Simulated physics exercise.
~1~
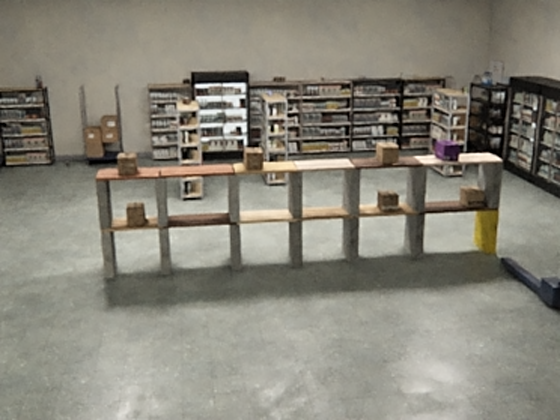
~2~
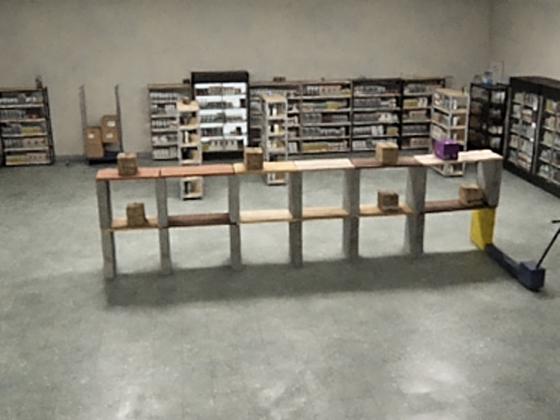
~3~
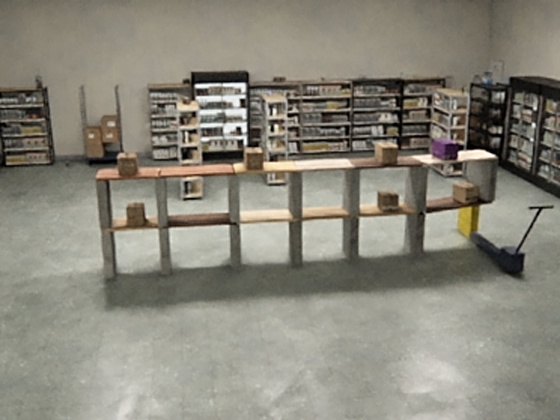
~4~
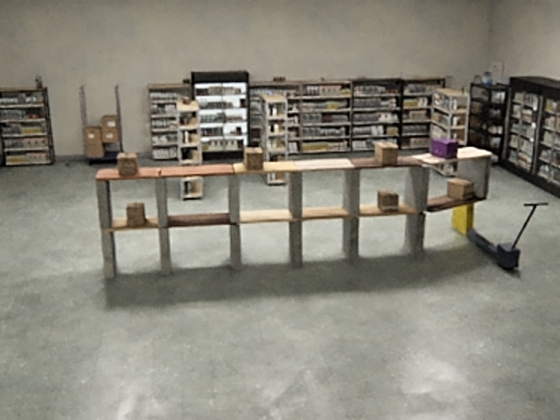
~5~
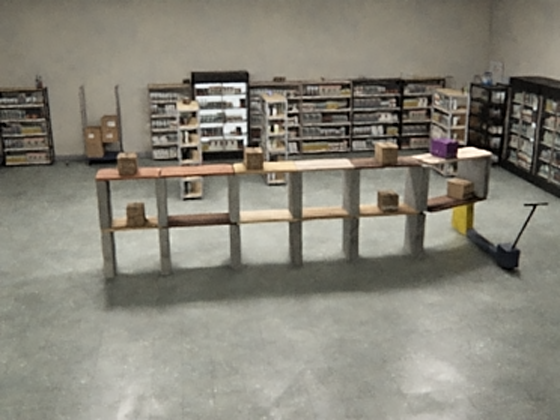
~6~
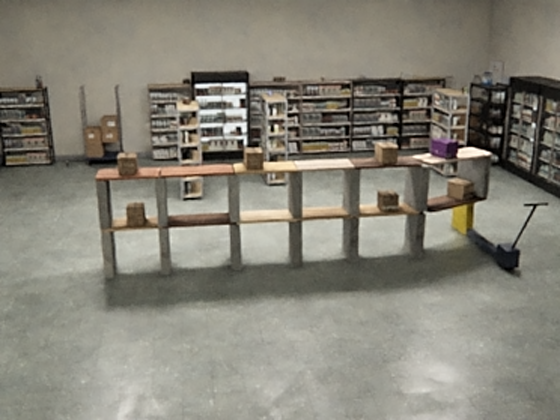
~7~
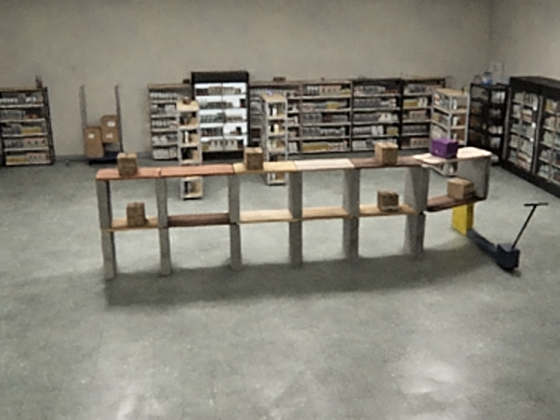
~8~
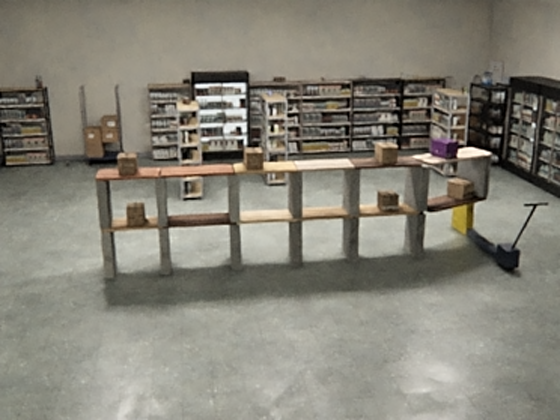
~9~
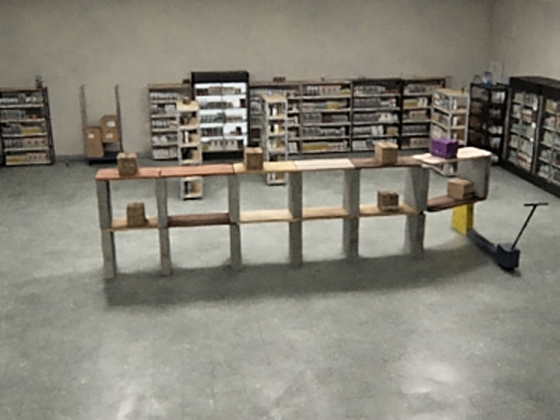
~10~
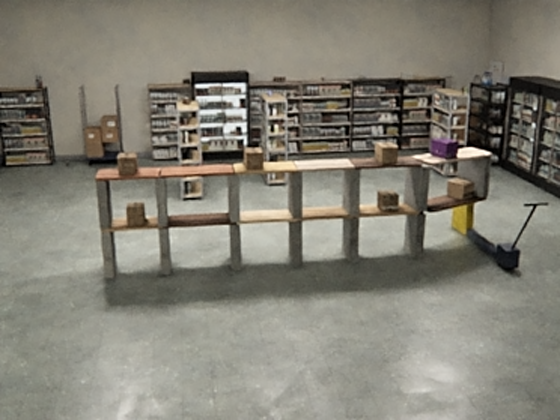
A floor jack pushes the yellow block leftward and stops, leaving the loaded shelves standing.
